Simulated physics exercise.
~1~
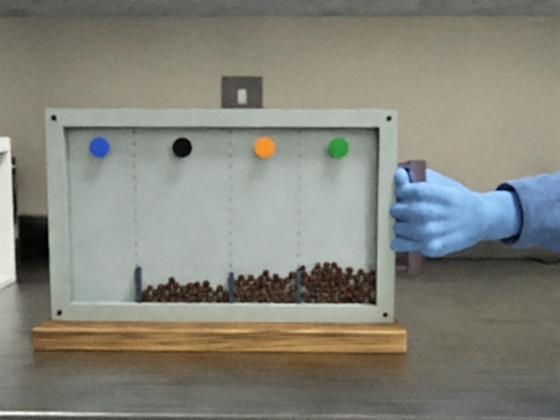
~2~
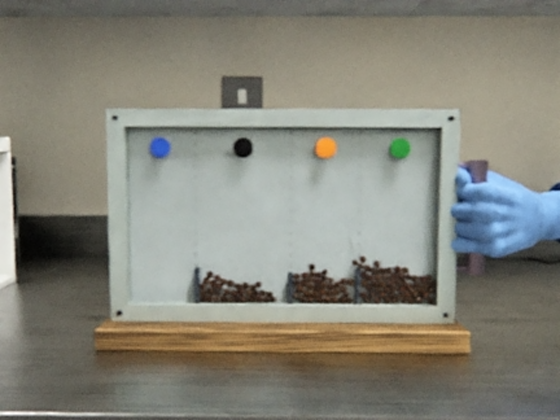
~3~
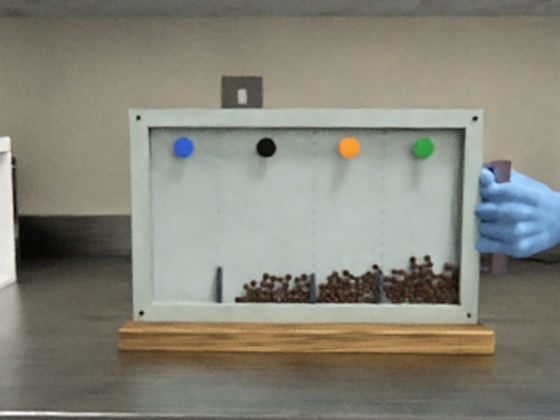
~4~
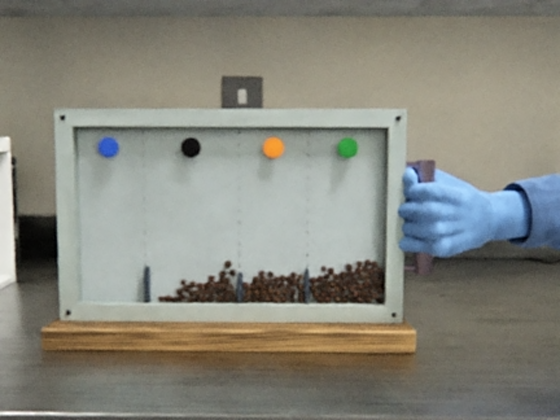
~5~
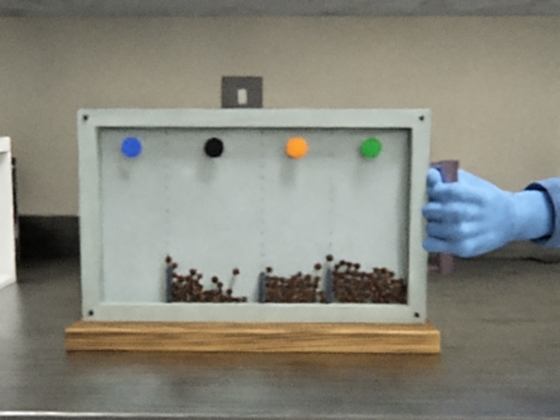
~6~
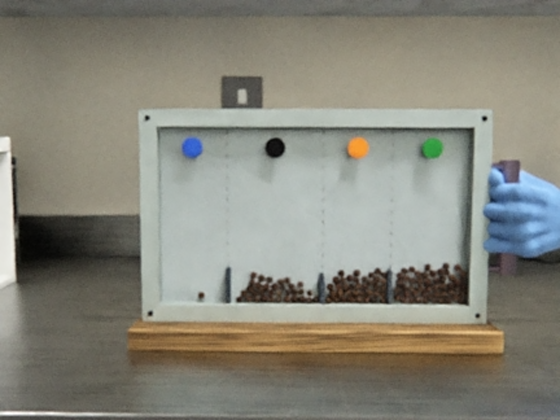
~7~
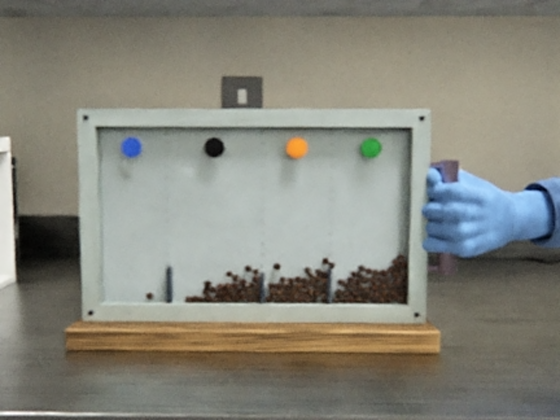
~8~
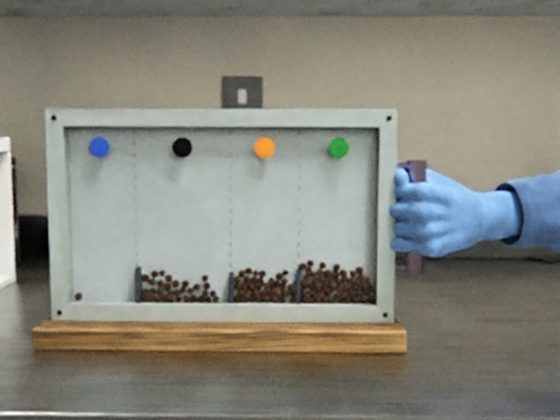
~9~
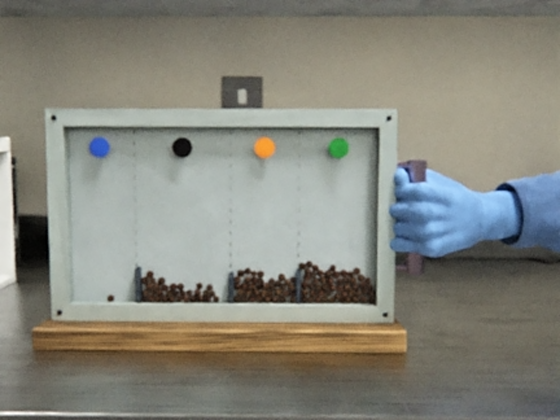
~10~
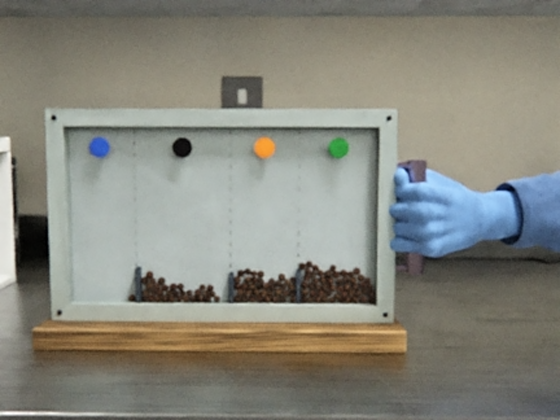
A gloved hand slides a case of dark beads right and back twice, then stops.
